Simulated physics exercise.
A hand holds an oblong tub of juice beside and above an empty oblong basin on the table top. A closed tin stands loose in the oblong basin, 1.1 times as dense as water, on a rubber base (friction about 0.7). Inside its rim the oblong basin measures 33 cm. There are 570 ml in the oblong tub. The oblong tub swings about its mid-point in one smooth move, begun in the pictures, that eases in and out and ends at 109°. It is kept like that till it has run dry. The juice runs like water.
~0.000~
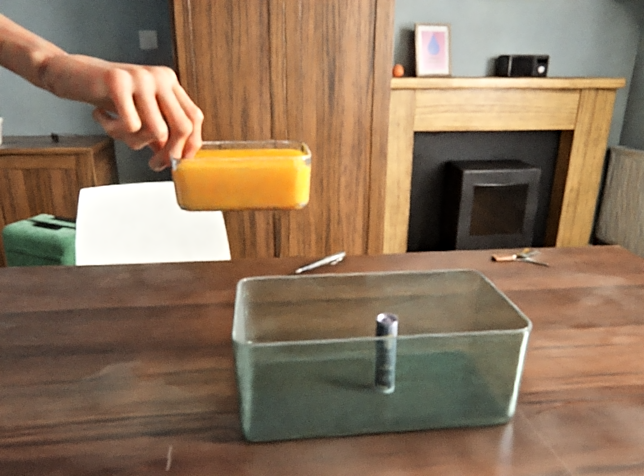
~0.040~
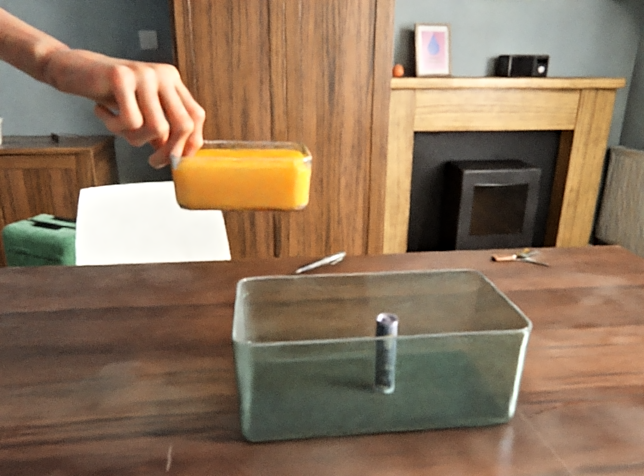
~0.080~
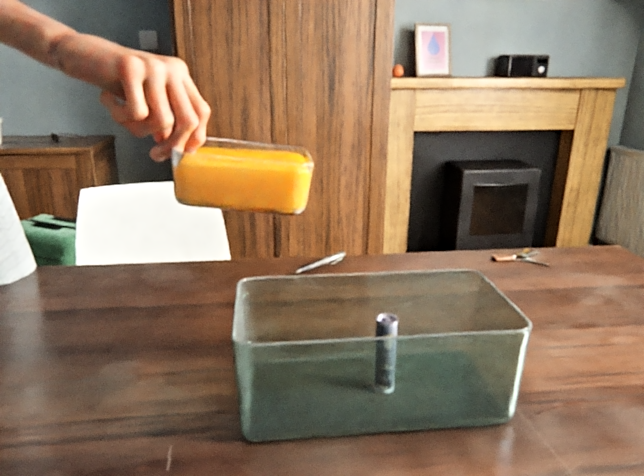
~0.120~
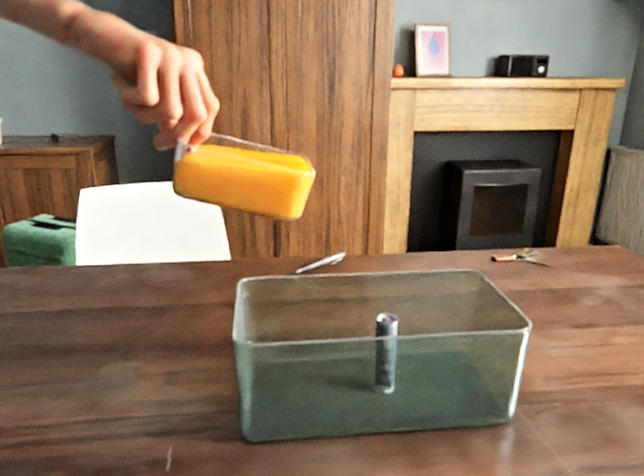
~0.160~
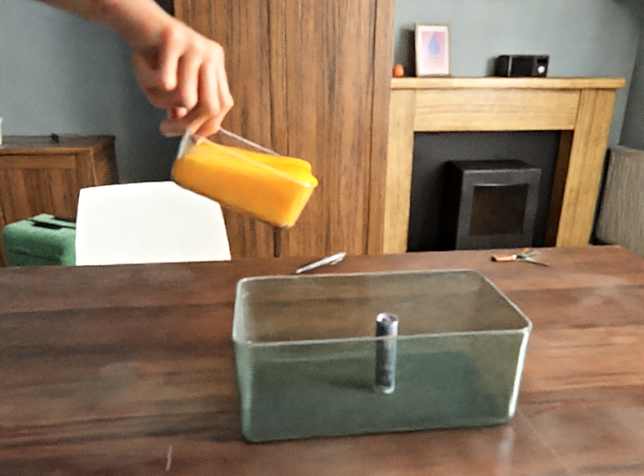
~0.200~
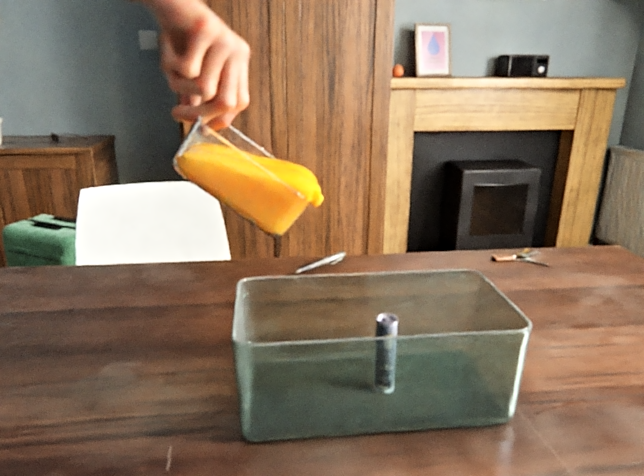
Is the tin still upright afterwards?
It falls.
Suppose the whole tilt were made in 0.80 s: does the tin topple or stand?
The tin goes over.
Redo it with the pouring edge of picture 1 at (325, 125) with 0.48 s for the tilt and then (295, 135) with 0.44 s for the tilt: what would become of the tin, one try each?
First it falls; then it falls.
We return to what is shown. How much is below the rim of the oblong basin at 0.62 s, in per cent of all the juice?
About 98 per cent.
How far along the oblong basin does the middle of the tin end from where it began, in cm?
Some 7.5 cm.
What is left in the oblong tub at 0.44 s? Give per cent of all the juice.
About 7 per cent.
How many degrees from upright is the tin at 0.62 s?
It is at some 20°.
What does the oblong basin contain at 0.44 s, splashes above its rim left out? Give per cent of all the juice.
About 48 per cent.
By 0.44 s the tilt is 105° and 7 per cent is still to pour; the tin stands where it began.
By 0.62 s the tilt is 109° and 0 per cent is still to pour; the tin leans 18°.
By 0.80 s the tilt is 109° and 0 per cent is still to pour; the tin lies on its side.
By 1.00 s the tilt is 109° and 0 per cent is still to pour; the tin lies on its side.
At rest the tin lies on its side.
